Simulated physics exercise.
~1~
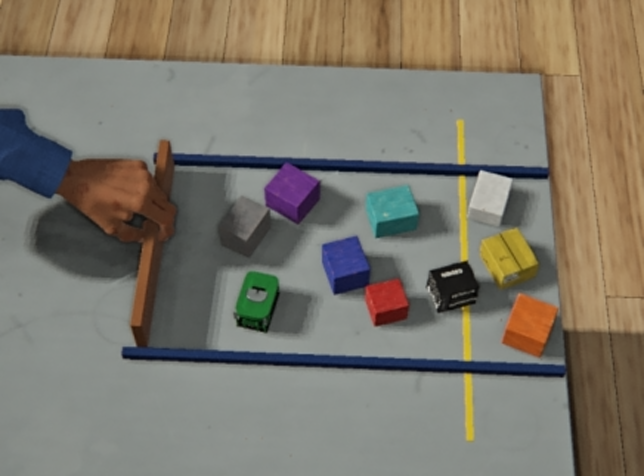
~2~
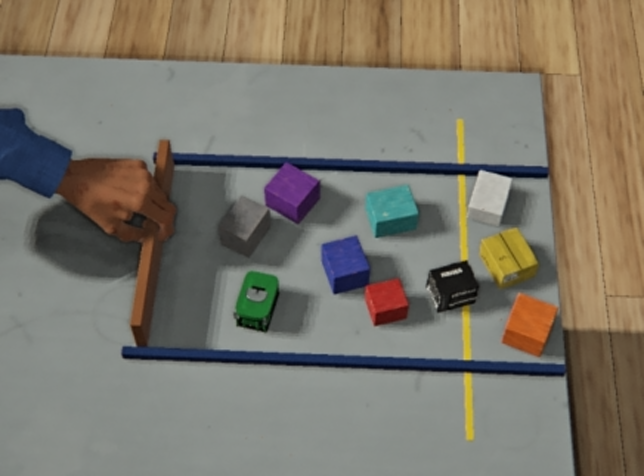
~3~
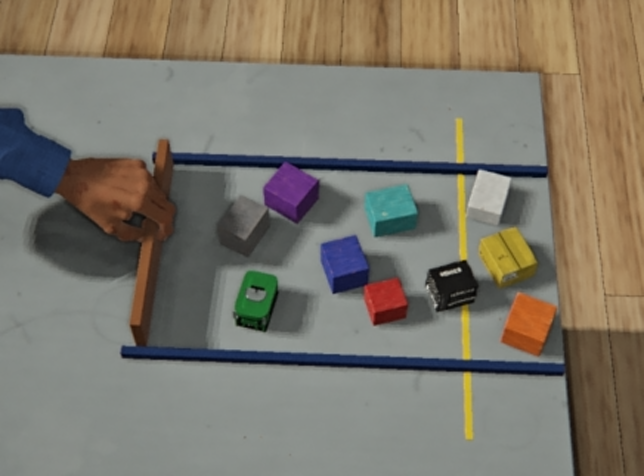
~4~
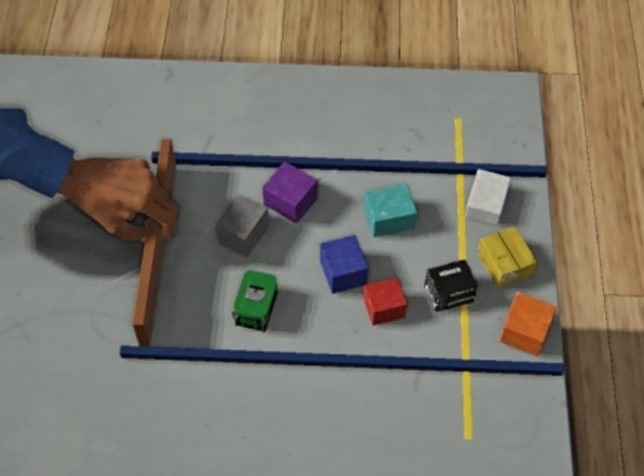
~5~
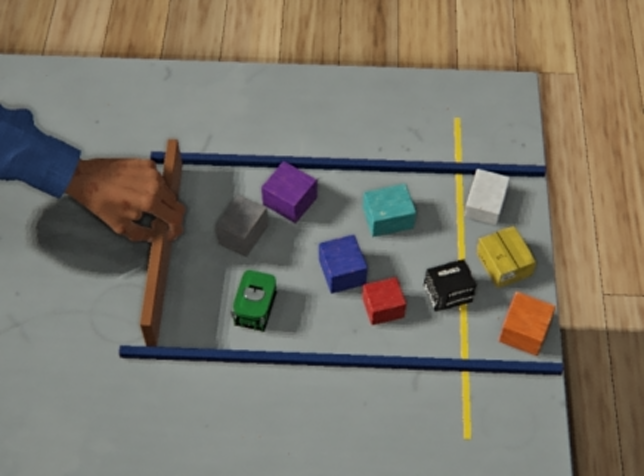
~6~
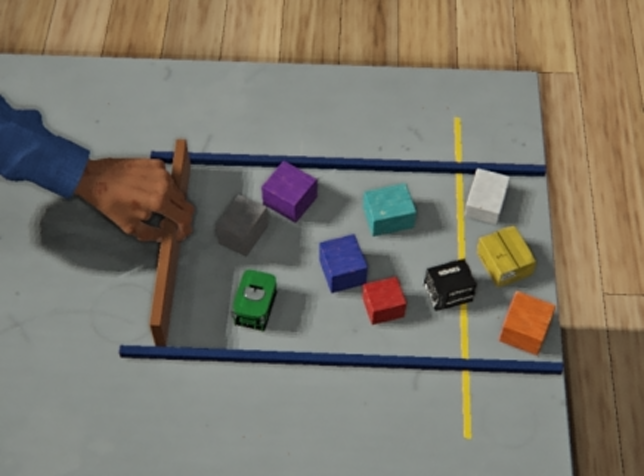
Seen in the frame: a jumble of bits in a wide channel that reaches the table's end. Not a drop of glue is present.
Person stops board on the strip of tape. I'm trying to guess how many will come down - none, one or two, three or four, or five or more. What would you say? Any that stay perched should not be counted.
Pretty sure the pieces that leave the surface number one or two this time.
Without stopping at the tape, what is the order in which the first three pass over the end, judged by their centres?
The yellow box goes first, followed by the orange block and then the black box.
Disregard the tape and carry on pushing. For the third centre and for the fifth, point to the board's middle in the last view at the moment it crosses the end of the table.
At (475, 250) for the third, at (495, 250) for the fifth.
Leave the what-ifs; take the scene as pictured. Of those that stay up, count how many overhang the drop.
It's 2.
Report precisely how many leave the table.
Count = 1.
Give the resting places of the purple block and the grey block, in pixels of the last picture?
They come to rest around (482, 189) and (479, 232).
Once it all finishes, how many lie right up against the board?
Count recorded: 3.
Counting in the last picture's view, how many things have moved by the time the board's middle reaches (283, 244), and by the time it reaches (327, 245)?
Moved so far: 3, then 5.
A little later, none off yet; orange block at rest near (527, 323); yellow box at rest near (506, 256); white block at rest near (487, 197).
When it is over, the number that fall off is one or two; down, yellow box.
